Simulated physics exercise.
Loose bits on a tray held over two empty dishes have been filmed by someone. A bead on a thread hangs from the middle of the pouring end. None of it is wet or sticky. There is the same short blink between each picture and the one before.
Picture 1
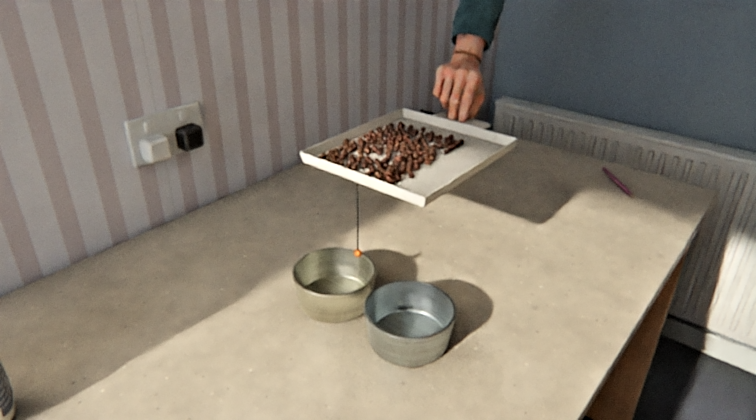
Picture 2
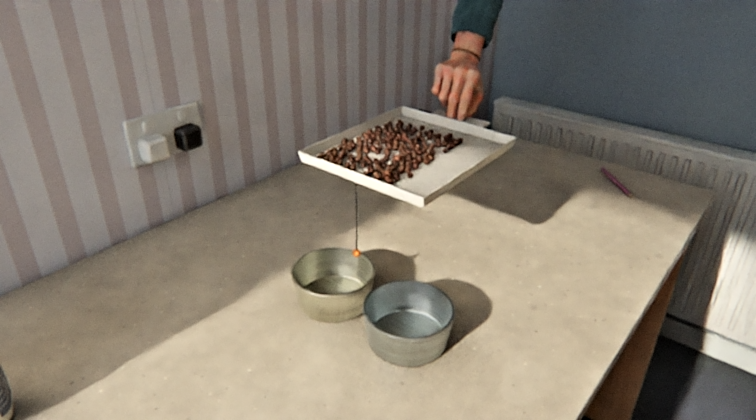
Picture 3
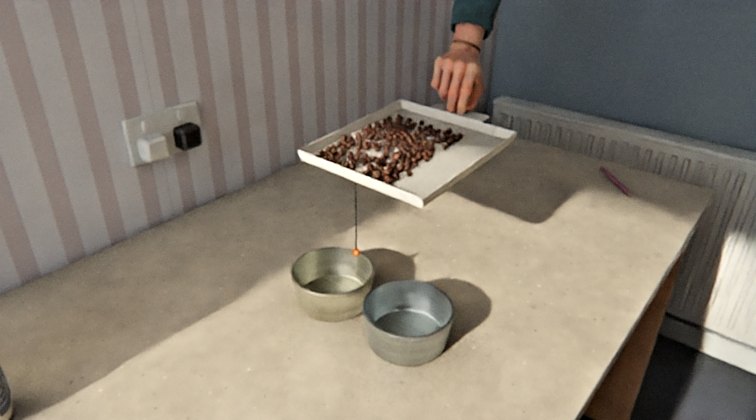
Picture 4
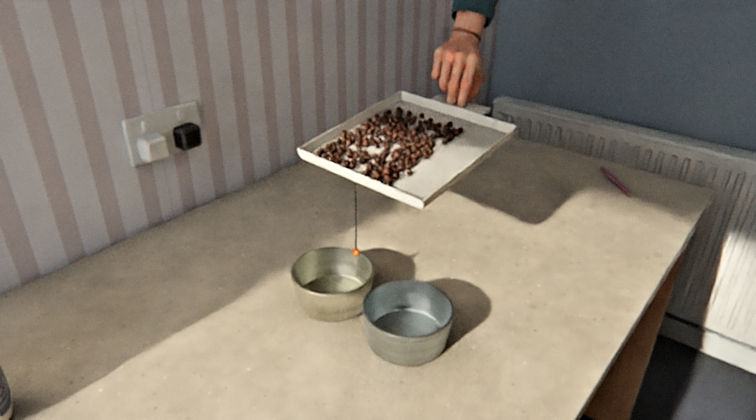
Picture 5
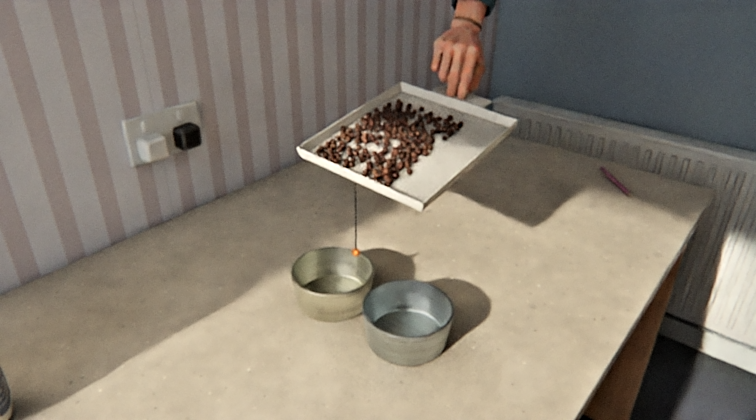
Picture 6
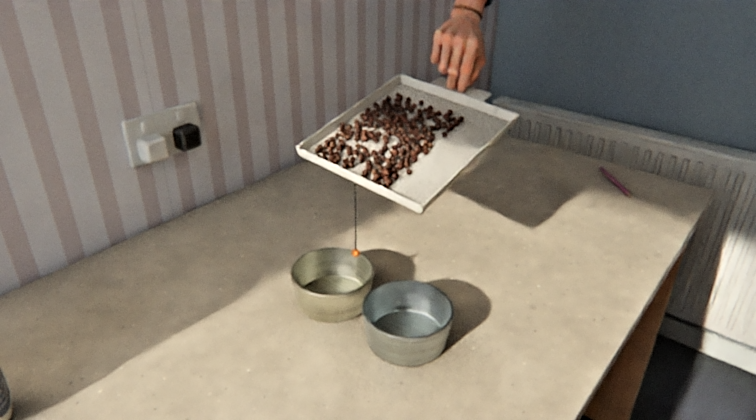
A hand below a dark green sleeve grips the far edge of a white tray of small reddish-brown berries, seen from above at an angle, over a beige table beside a striped wall and grey radiator. Below are two empty metal dishes, the left brassy, the right blue-grey, and an orange bead on a dark thread. The far side of the tray slowly rises and its near right corner dips slightly, while the camera stays still.
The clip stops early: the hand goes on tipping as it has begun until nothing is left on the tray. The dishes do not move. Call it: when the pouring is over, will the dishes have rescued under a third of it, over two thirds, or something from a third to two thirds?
I'd call it over two thirds rescued.
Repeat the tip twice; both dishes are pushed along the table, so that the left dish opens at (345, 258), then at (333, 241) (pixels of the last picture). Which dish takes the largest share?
One: The dish on the right. Two: Right.
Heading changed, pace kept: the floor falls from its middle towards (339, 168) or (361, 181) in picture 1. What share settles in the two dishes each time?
Roughly 20 % in the first case and 60 % in the second.
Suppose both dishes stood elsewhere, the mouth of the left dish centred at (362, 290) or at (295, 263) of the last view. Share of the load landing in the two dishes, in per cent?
Roughly 60% first, roughly 60% second.
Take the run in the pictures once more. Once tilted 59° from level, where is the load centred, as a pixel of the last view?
At about (382, 170).
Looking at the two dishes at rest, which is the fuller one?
In the end, more sits in the rightmost one.
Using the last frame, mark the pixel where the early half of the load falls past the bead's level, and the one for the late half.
The opening part goes through (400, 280); what follows goes through (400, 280).
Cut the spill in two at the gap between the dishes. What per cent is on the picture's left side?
Estimate: About 50 in every hundred.
Soon after the last picture, tray tipped steeply; nearly all on the tray; a stray few in the right dish; a stray few outside both; a stray few in the air.
A little later, tray tipped right over; about a third on the tray; about a quarter in the right dish; a small part in the left dish; a small part outside both; about a third in the air.
Later still, tray tipped past a quarter turn; about two thirds in the right dish; about a quarter in the left dish; a small part outside both.
At rest, tray tipped past a quarter turn; about two thirds in the right dish; about a quarter in the left dish; a small part outside both.
